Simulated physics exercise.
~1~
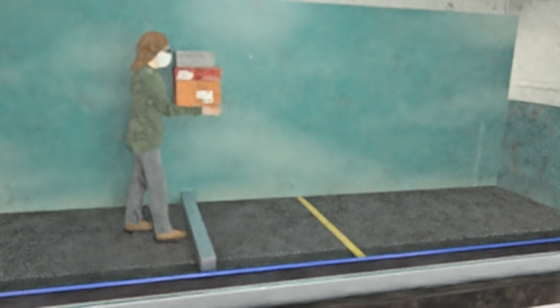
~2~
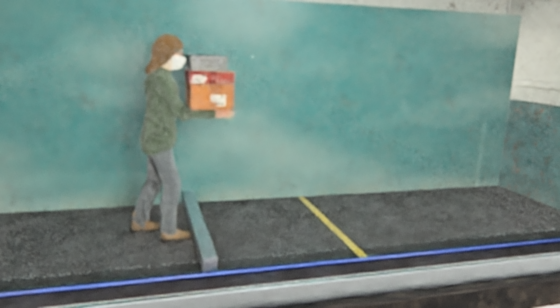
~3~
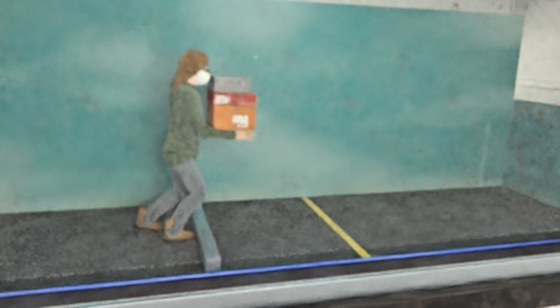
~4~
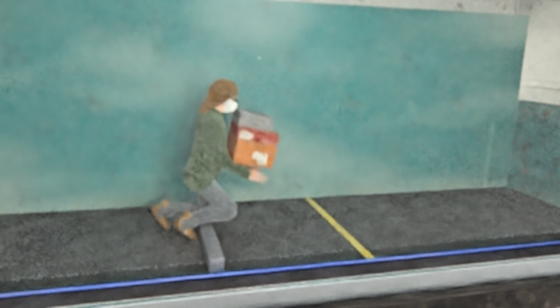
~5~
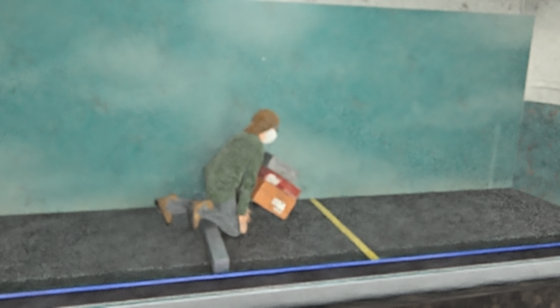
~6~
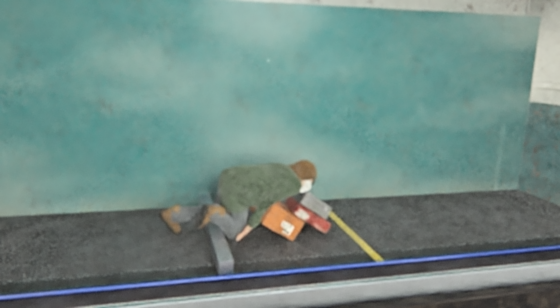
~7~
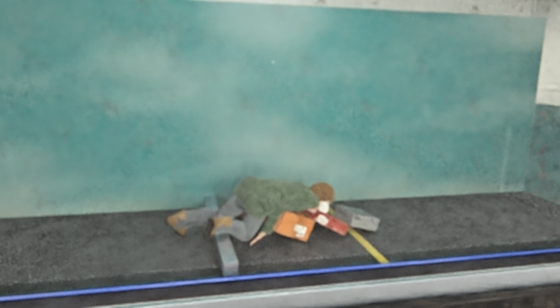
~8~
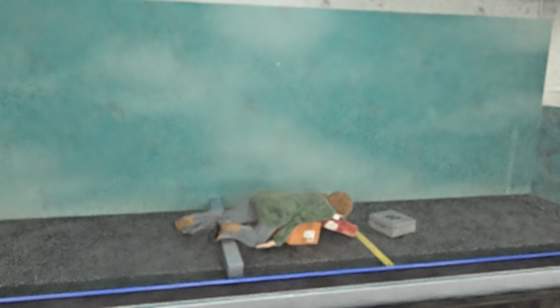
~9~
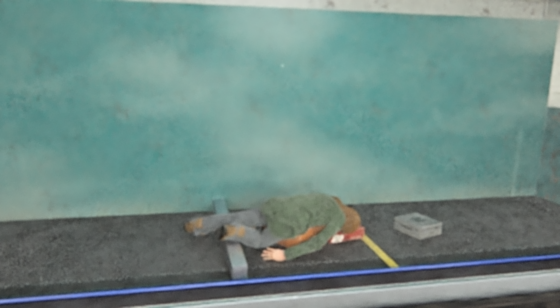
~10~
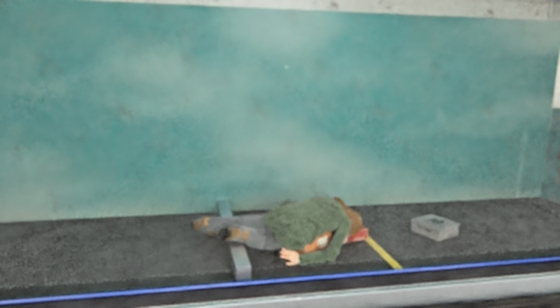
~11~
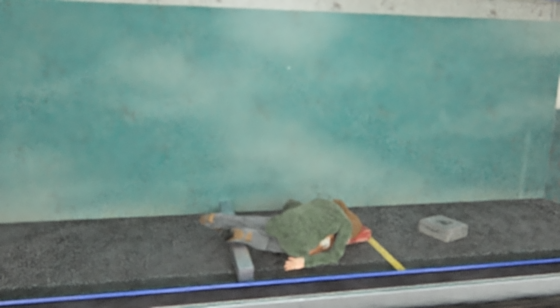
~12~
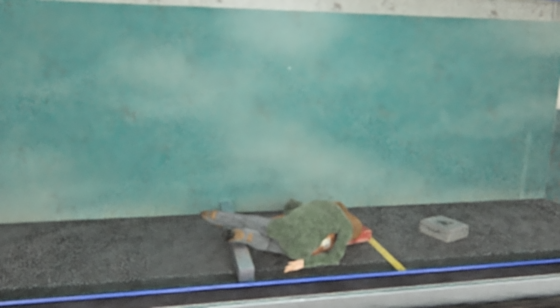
A porter in a green top, grey trousers and white mask holds a grey toolbox, a red parcel and an orange parcel on both forearms, seen from the side against a teal wall. On the dark floor are a grey rail at the porter's feet and a yellow line farther right. The porter tips rightward over the rail, drops to the knees and pitches forward onto the floor as the boxes spill ahead. The toolbox slides across the yellow line and stops beyond it. The porter lies slumped over the parcels, head and both parcels short of the line.
